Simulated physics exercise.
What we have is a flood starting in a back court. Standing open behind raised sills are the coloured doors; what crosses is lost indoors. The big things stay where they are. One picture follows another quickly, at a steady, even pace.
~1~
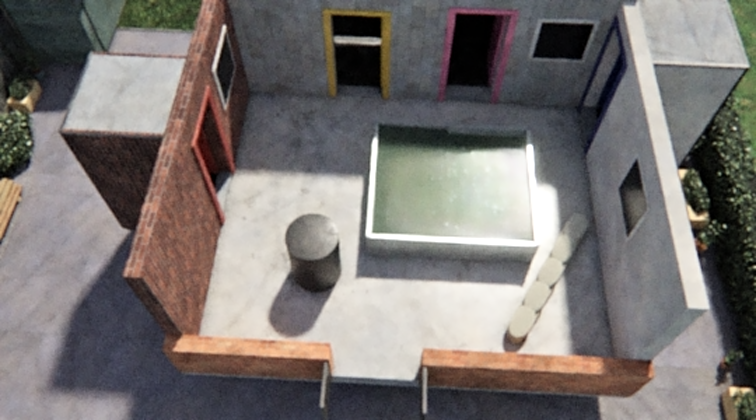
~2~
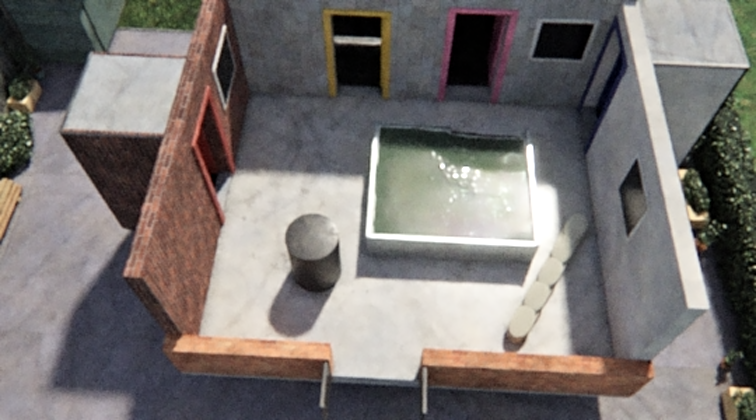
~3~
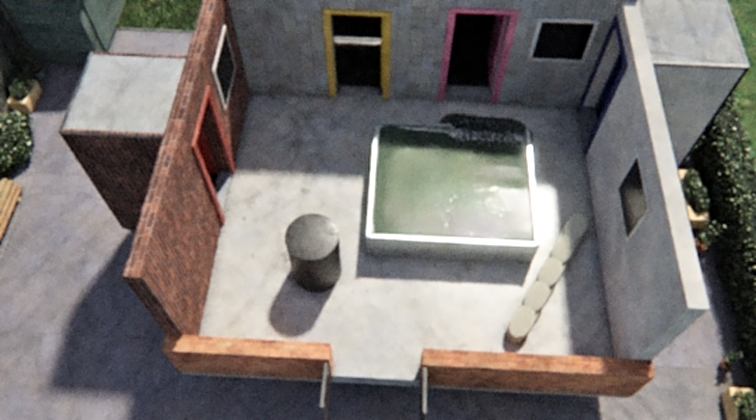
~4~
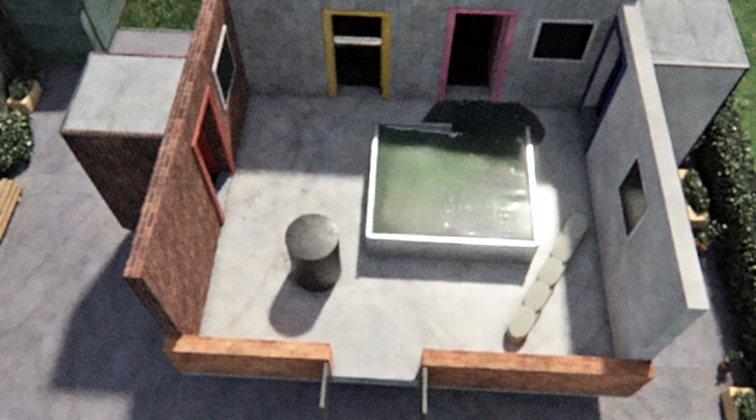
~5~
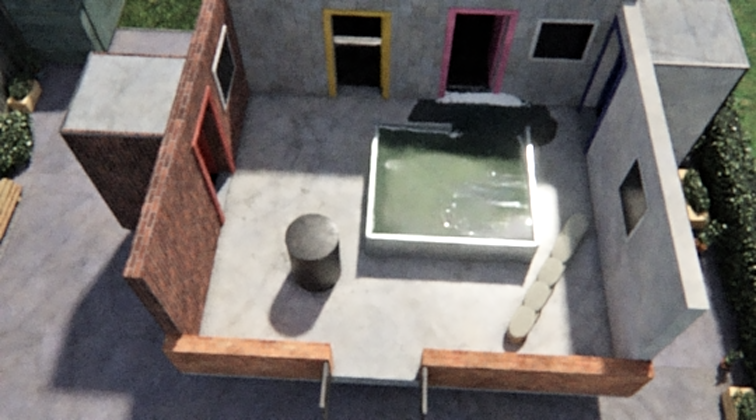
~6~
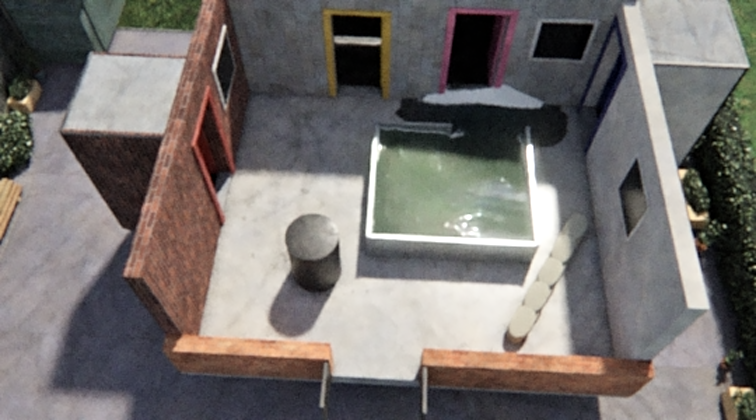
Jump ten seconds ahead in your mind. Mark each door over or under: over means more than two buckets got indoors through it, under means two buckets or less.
Pink door - over, blue door - over, red door - under, yellow door - under.
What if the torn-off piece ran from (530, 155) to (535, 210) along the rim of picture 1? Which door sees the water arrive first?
It's the blue one.
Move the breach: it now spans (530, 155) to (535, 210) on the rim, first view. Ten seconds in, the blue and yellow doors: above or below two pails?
Blue: Above the mark; yellow: Above the mark.
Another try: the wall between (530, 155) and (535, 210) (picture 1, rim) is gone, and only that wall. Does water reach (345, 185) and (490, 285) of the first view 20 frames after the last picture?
Taking them in turn: Untouched and swamped.
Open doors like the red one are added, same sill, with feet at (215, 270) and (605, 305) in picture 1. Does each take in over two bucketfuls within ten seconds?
Falls short; falls short.
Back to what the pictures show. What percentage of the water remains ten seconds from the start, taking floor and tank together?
My reading is around 84 percent.
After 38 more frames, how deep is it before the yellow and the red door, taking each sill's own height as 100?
About 130 and 70 %.
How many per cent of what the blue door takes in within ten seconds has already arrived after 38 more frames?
Share at that point: Close to 100 in a hundred.
A moment on, water covers 15 % of the floor; the pink door over two buckets in, the blue door wet at the sill, nothing in, the red door not reached, the yellow door wet at the sill, nothing in.
Next, water covers 30 % of the floor; the pink door far over two buckets in, the blue door over two buckets in, the red door not reached, the yellow door wet at the sill, nothing in.
Then, water covers 50 % of the floor; the pink door far over two buckets in, the blue door far over two buckets in, the red door wet at the sill, nothing in, the yellow door under two buckets in.
Later, water covers 80 % of the floor; the pink door far over two buckets in, the blue door far over two buckets in, the red door wet at the sill, nothing in, the yellow door under two buckets in.
In the end, water covers 90 % of the floor; the pink door far over two buckets in, the blue door far over two buckets in, the red door wet at the sill, nothing in, the yellow door under two buckets in.
